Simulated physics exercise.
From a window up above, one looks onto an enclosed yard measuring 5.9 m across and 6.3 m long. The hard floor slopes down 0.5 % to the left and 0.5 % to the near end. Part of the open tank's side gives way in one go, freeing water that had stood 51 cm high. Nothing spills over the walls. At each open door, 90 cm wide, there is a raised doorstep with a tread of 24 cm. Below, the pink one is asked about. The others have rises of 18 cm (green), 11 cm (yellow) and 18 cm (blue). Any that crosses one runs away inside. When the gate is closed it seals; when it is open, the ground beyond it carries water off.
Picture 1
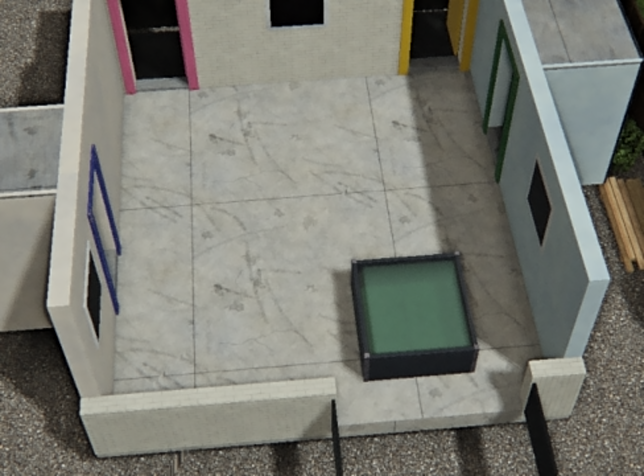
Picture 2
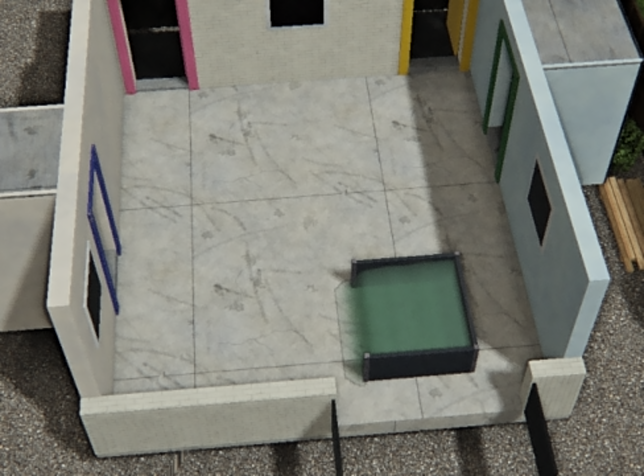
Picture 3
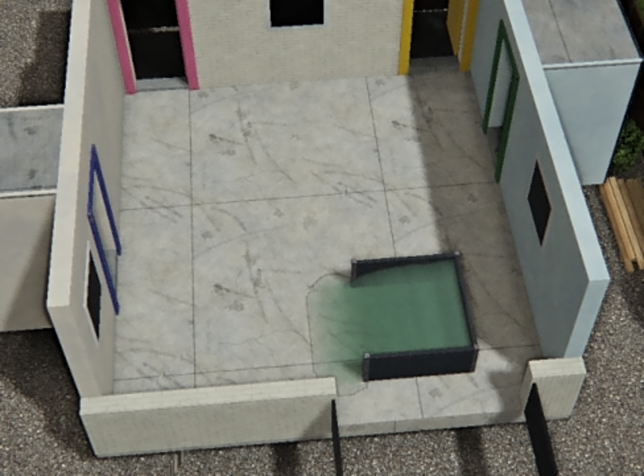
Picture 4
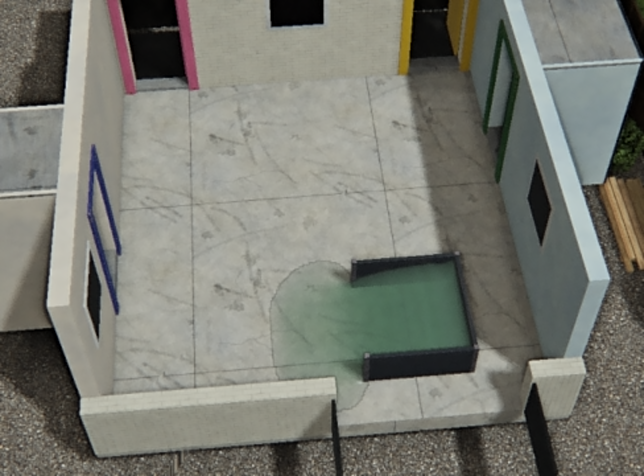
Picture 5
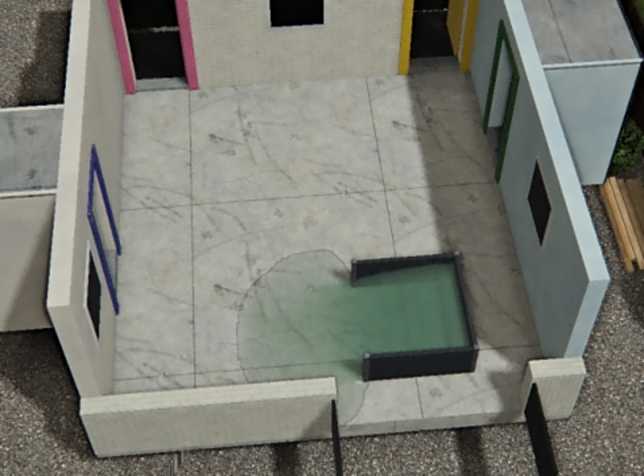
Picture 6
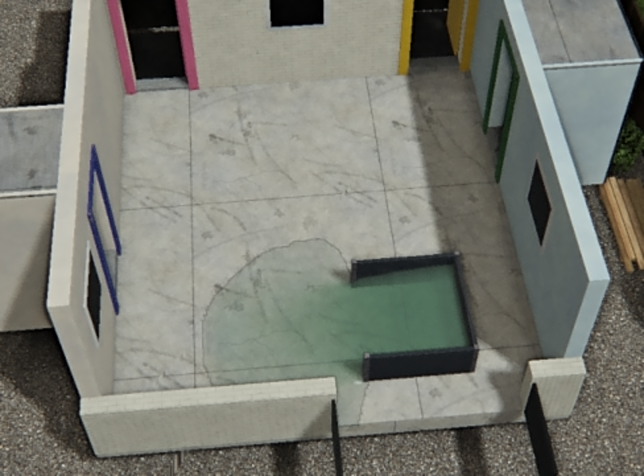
Greenish water stands in a dark-walled open tank near the front right of a pale, marble-floored walled yard, seen from above by a still camera. Pink and yellow door surrounds stand at the back, a blue one on the left wall and a green one on the right. The tank's left side opens, and water pours out leftward, spreading across the floor in a widening, thinning rounded sheet.
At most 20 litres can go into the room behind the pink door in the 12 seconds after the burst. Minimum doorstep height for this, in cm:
6.5 cm, roughly.
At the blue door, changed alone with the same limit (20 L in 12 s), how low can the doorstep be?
At the blue door you'd want roughly 11.5 cm.
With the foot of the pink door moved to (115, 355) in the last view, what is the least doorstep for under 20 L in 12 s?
Roughly 17 cm, give or take.
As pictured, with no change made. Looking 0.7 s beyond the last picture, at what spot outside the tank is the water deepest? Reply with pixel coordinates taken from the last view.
At about pixel (116, 358).
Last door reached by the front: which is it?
I'd say the green one.
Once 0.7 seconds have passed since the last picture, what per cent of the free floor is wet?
Some 25 per cent is wet.
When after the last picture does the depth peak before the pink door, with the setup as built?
Around 5.0 seconds.
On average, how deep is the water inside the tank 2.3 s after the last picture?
The average depth is some 8 cm.
Then, 0.7 s after the last picture water covers 25 % of the floor, deepest (21 cm) near (116, 358); it has not reached the pink door.
Then, 2.3 s after the last picture water covers 35 % of the floor, deepest (22 cm) near (181, 398); it has not reached the pink door.
Then, 11.3 s after the last picture water covers 85 % of the floor, deepest (5 cm) near (119, 254); 3 cm at the pink door, 28 litres in over its 6 cm doorstep.
At the pink door as built, the water peaked near 11 cm, 4.9 s after the last picture.
Run again over the same 12 s with other heights there, 28 litres in over 6 cm, 6 litres over 8.5 cm. The limit of 20 litres is kept from about 6.5 cm up.
